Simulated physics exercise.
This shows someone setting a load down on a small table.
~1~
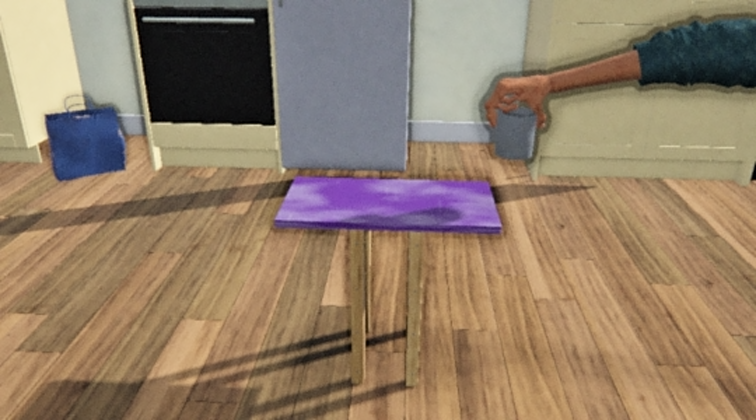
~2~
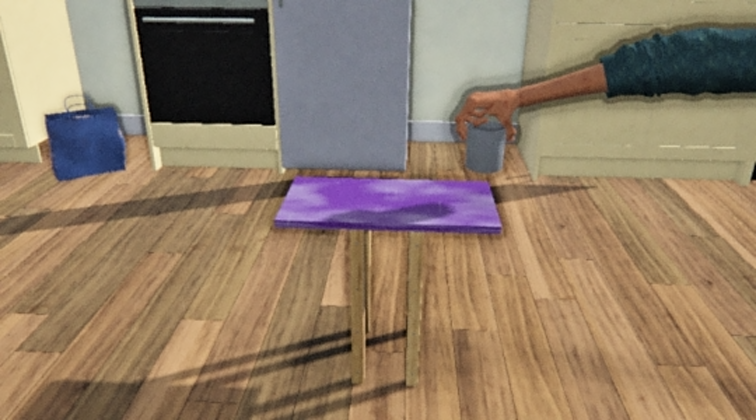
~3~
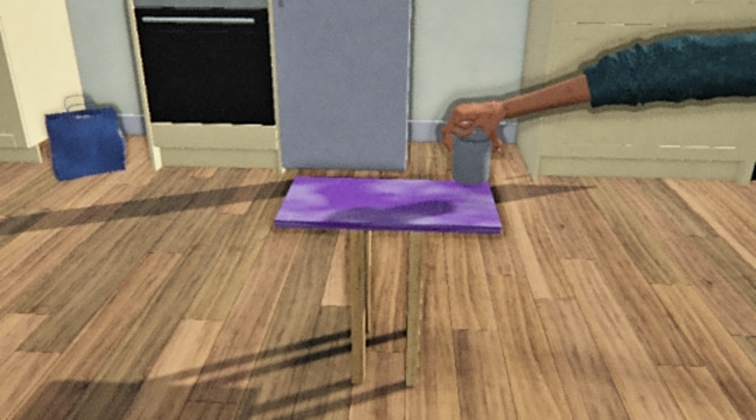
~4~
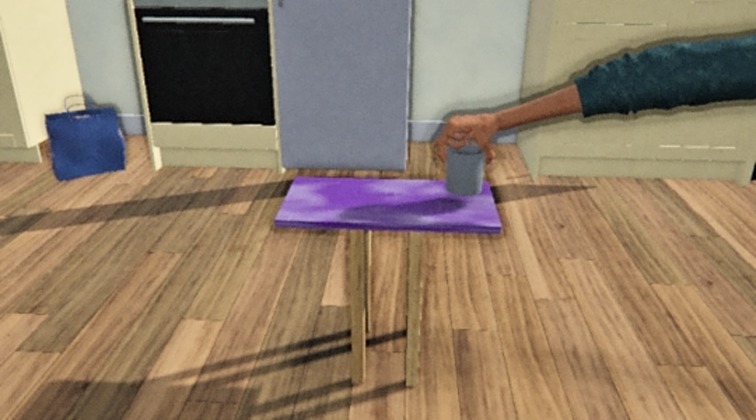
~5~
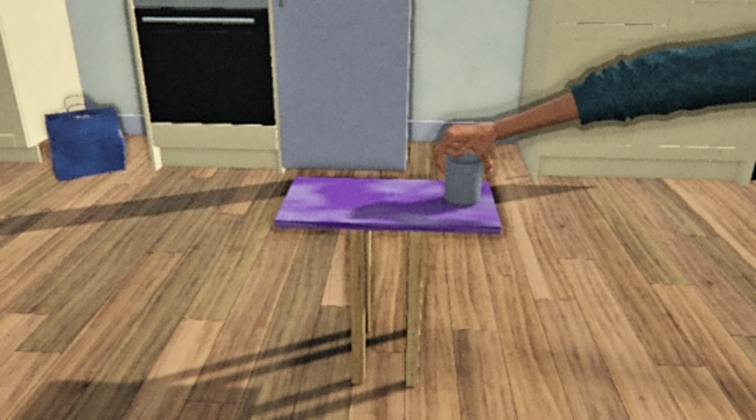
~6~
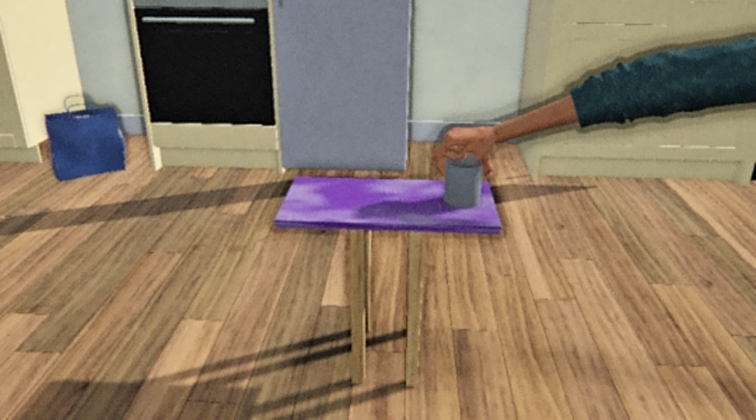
A small purple-topped table on thin wooden legs stands in the middle of a plank-floored kitchen, seen from the front and slightly above by a still camera. Pale cabinets, a black oven and a grey panel line the back, with a blue bag at left. From the right, a dark-teal-sleeved arm carries a grey cup leftward and down onto the tabletop's right side, still gripping it.
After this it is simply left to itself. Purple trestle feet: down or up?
Down.
Then, 0.42 s past the last view, purple trestle at rest near (389, 203).
Finally, the purple trestle keeps steady, near (389, 203).
